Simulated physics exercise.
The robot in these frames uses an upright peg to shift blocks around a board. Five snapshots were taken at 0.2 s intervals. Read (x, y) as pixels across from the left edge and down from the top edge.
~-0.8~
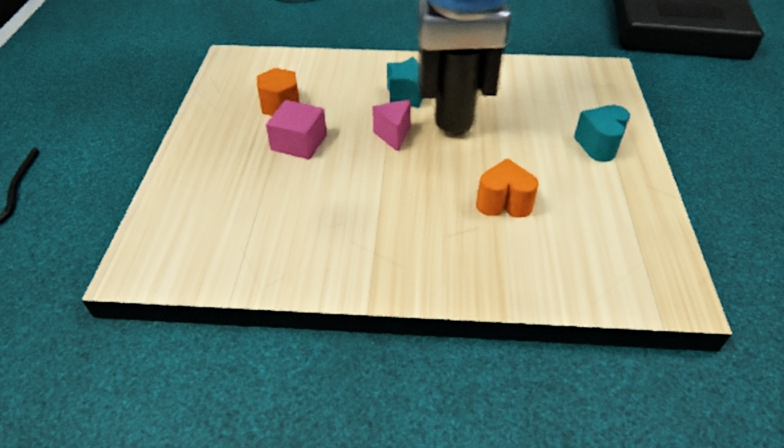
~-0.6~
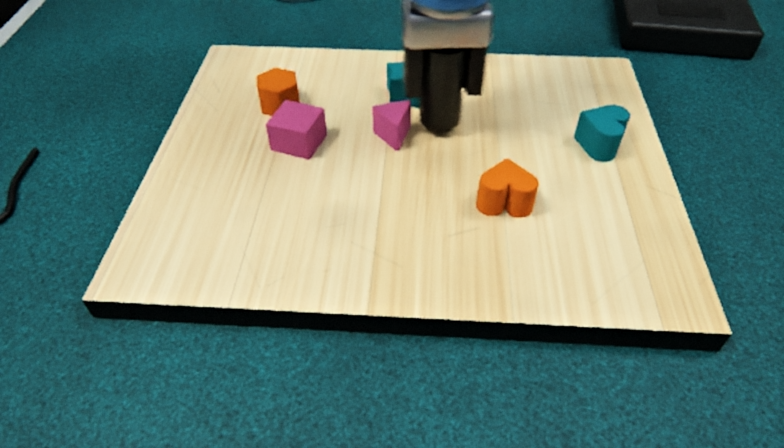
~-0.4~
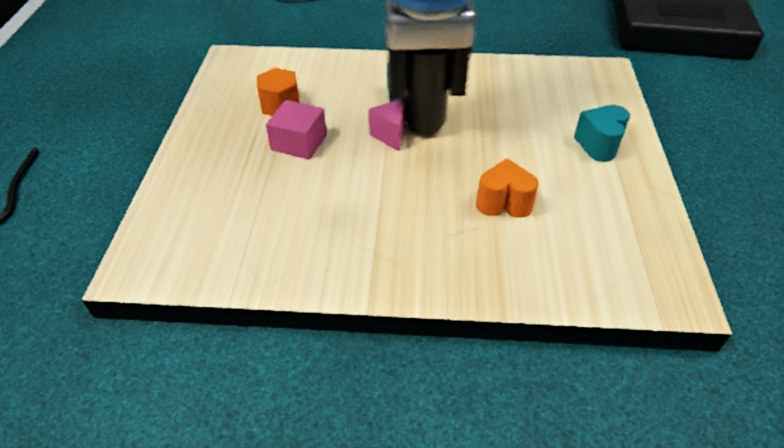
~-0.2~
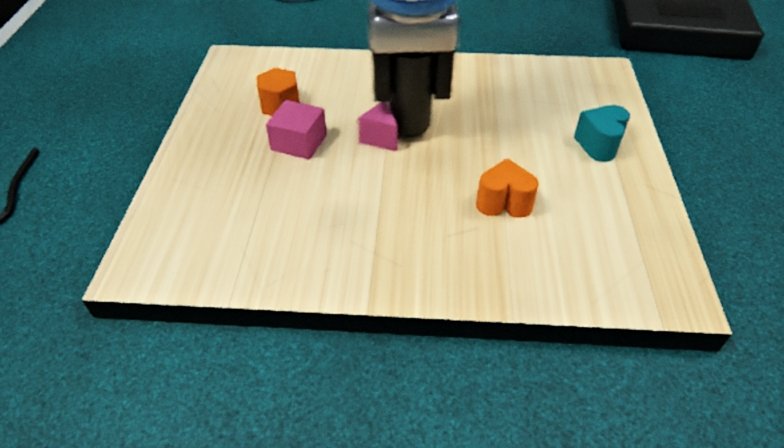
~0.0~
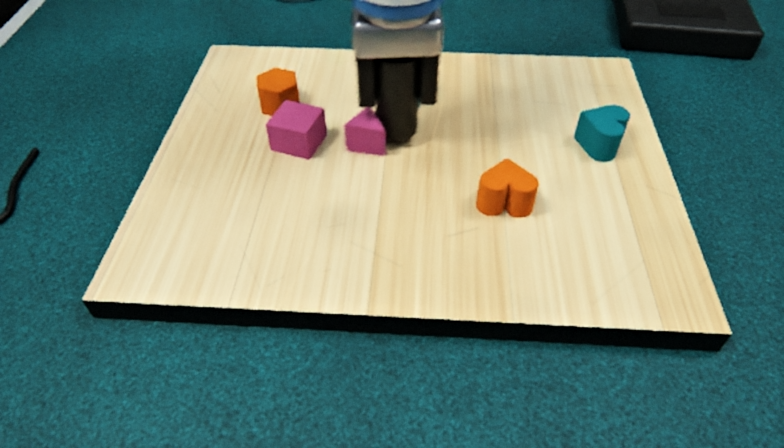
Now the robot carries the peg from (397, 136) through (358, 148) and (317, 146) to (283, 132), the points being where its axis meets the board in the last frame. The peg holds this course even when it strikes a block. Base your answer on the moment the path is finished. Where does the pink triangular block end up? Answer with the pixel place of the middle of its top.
When the path ends, it will be at (292, 139).
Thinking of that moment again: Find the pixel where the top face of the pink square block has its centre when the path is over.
Final place: (235, 109).
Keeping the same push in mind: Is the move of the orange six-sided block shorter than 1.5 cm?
I believe so.
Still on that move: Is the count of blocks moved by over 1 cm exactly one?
Short answer: No.
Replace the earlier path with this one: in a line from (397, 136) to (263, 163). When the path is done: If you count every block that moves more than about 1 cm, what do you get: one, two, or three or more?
Two move.
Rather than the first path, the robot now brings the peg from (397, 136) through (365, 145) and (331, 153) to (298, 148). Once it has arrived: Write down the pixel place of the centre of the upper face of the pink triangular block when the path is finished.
Just about (274, 142).
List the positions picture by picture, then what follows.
Lower end of the peg (454, 121), tops of blocks, orange six-sided block (276, 79), pink square block (295, 115), pink triangular block (394, 110), in the first picture.
Peg (440, 120), blocks as before, in the second picture.
Peg (425, 121), pink triangular block (391, 110), in the third picture.
Peg (411, 124), pink triangular block (380, 113), in the fourth picture.
Peg (397, 129), orange six-sided block (276, 79), pink square block (295, 115), pink triangular block (366, 119), in the fifth picture.
The first path, step by step. One third of the way, peg (357, 141); pink triangular block (325, 132).
Two thirds of the way, peg (316, 139); pink square block (270, 113); pink triangular block (293, 139), turned 25° anticlockwise.
At the end, peg (282, 126); orange six-sided block not moved; pink square block (235, 109), turned 30° anticlockwise; pink triangular block (292, 139), turned 35° anticlockwise.
